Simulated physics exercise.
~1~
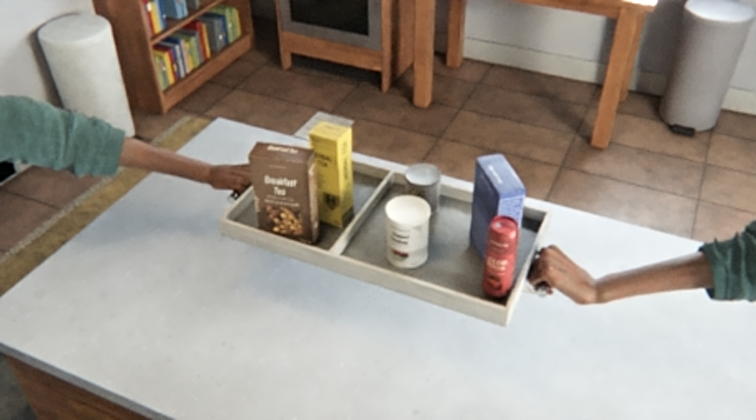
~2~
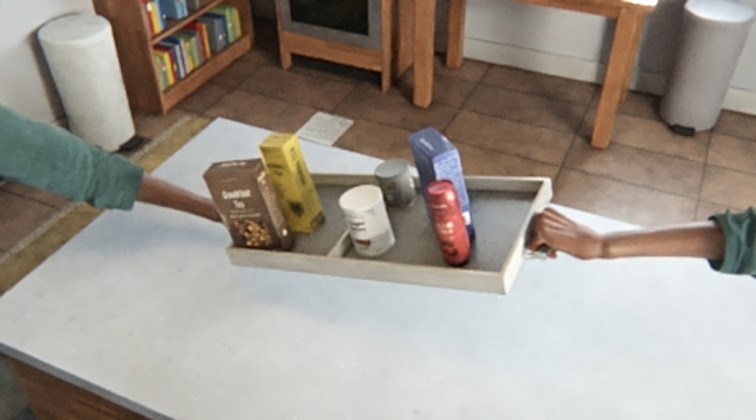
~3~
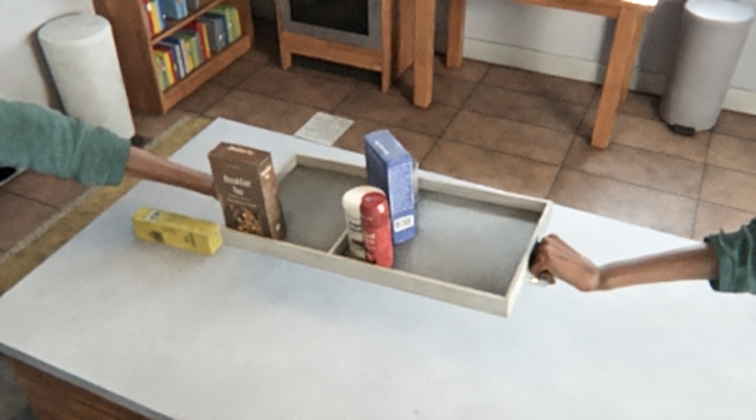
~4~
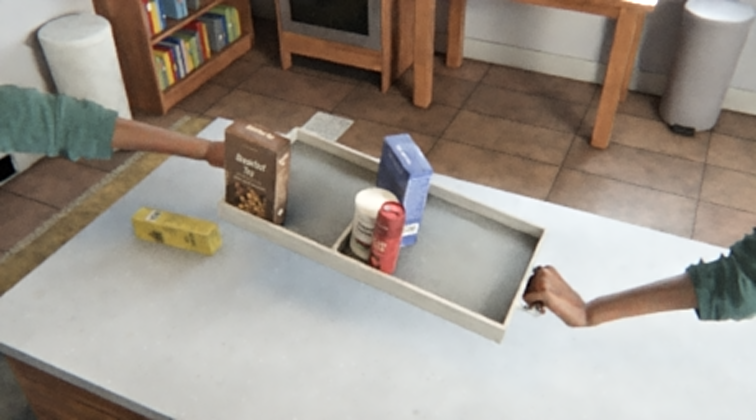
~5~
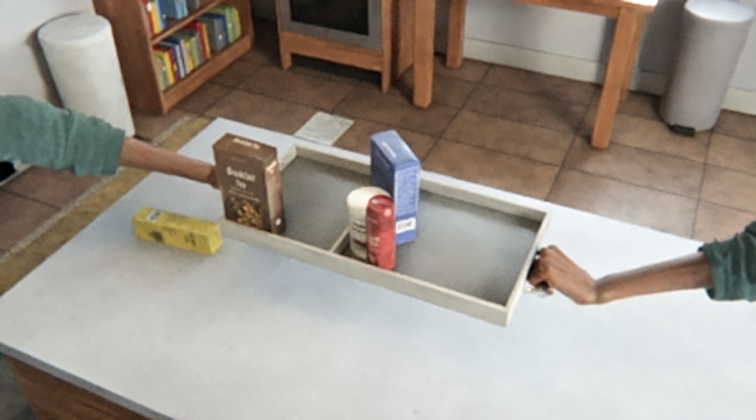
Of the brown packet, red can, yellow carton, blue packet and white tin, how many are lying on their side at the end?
One of them is lying on its side at the end, the yellow carton, which rests on the table to the left of the tray.
